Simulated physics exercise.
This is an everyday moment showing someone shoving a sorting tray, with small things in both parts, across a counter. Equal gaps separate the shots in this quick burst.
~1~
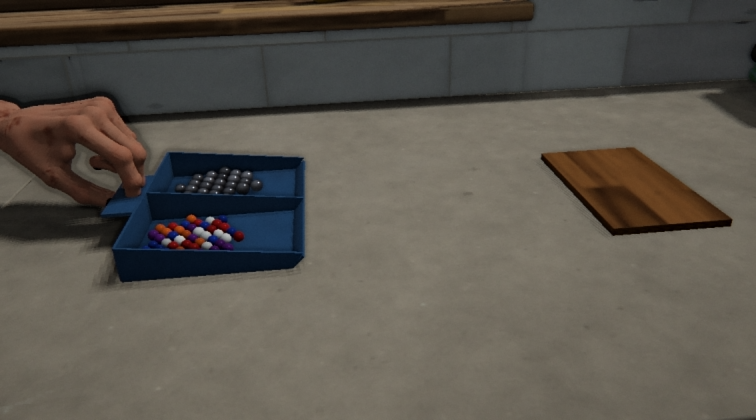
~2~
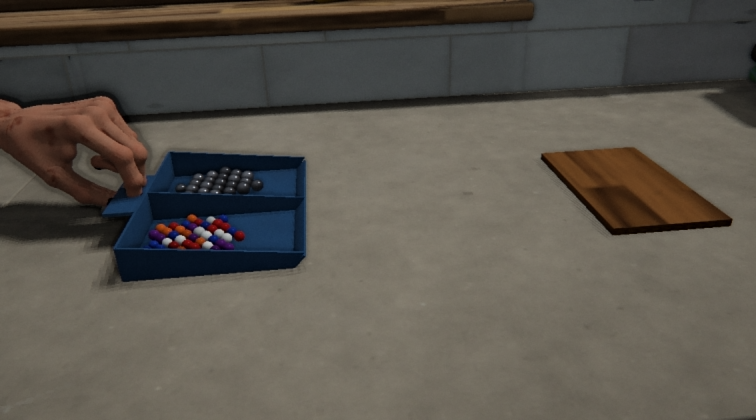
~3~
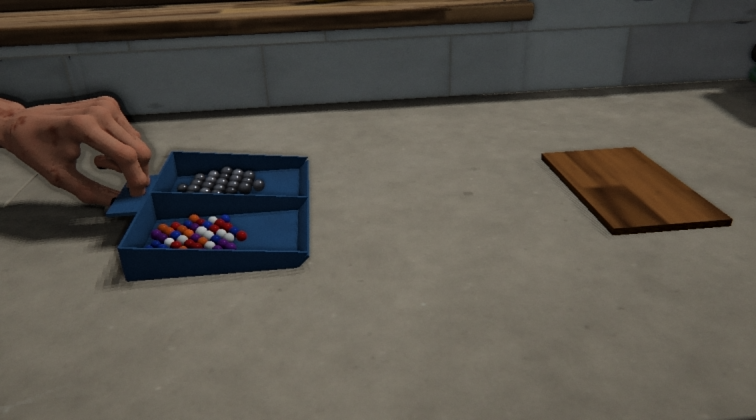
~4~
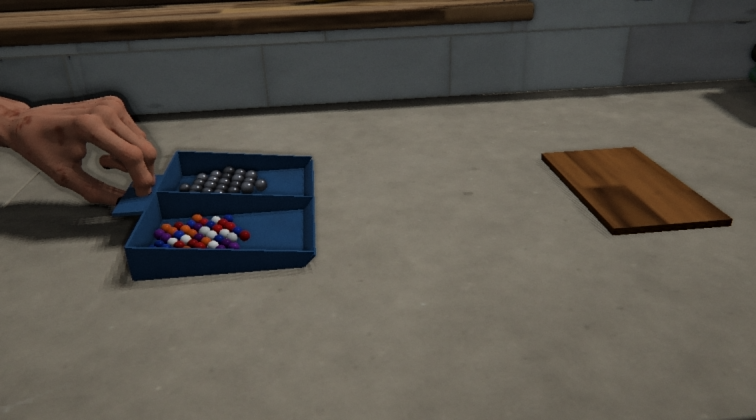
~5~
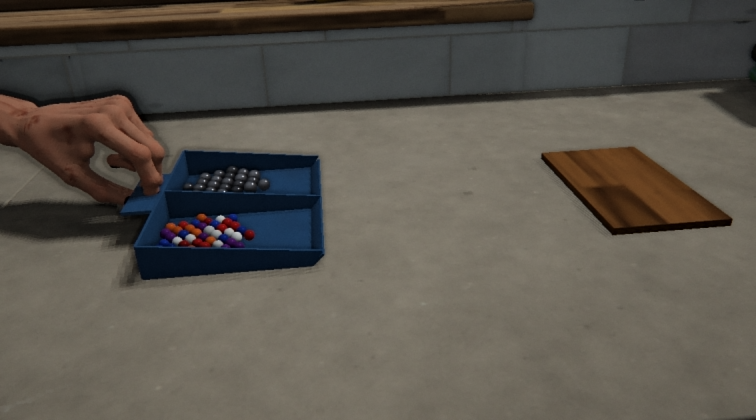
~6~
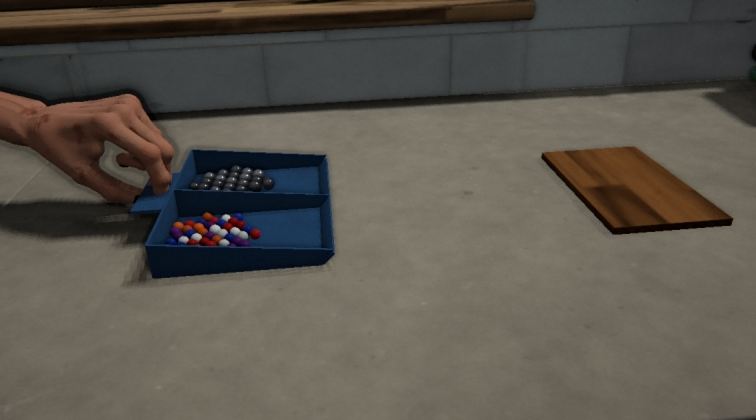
A hand gripped the end of a blue two-part tray holding dark gray balls and colorful beads, and slowly pushed it a short way right across the counter, with a wooden board lying off to the right.
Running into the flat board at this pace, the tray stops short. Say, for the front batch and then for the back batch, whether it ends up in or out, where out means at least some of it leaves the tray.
Front batch - in; back batch - in.
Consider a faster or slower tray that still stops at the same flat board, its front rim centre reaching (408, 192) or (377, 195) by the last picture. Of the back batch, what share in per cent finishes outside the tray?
You'd see roughly 20 in a hundred the first time and roughly 0 in a hundred the next.
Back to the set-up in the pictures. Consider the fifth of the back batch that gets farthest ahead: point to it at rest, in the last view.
Close to (515, 165), I reckon.
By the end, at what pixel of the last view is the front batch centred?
Near (511, 214).
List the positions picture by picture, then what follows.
The first frame shows front rim near (304, 201), at rest; flat board near (648, 201); front batch near (193, 239), some round plastic beads; back batch near (220, 184), a few steel balls.
The second frame shows front rim near (305, 201), hardly any of the way covered; back batch near (221, 184).
The third frame shows front rim near (308, 200), hardly any of the way covered; front batch near (196, 239).
The fourth frame shows front rim near (314, 200), hardly any of the way covered; back batch near (224, 184).
The fifth frame shows front rim near (321, 199), a little of the way covered; front batch near (204, 238).
The sixth frame shows front rim near (330, 198), a little of the way covered; flat board near (648, 201); front batch near (210, 237); back batch near (232, 182).
Then, 0.76 s on from there, tray still sliding, front rim near (446, 190); front batch all inside; back batch all inside.
Then, 1.62 s on from there, tray stopped at the flat board; front batch all inside; back batch all inside.
Then, 1.83 s on from there, tray stopped at the flat board; front batch all inside, moved towards the front rim; back batch all inside.
In the end, tray stopped at the flat board; front batch all inside, moved towards the front rim; back batch all inside, moved towards the front rim.
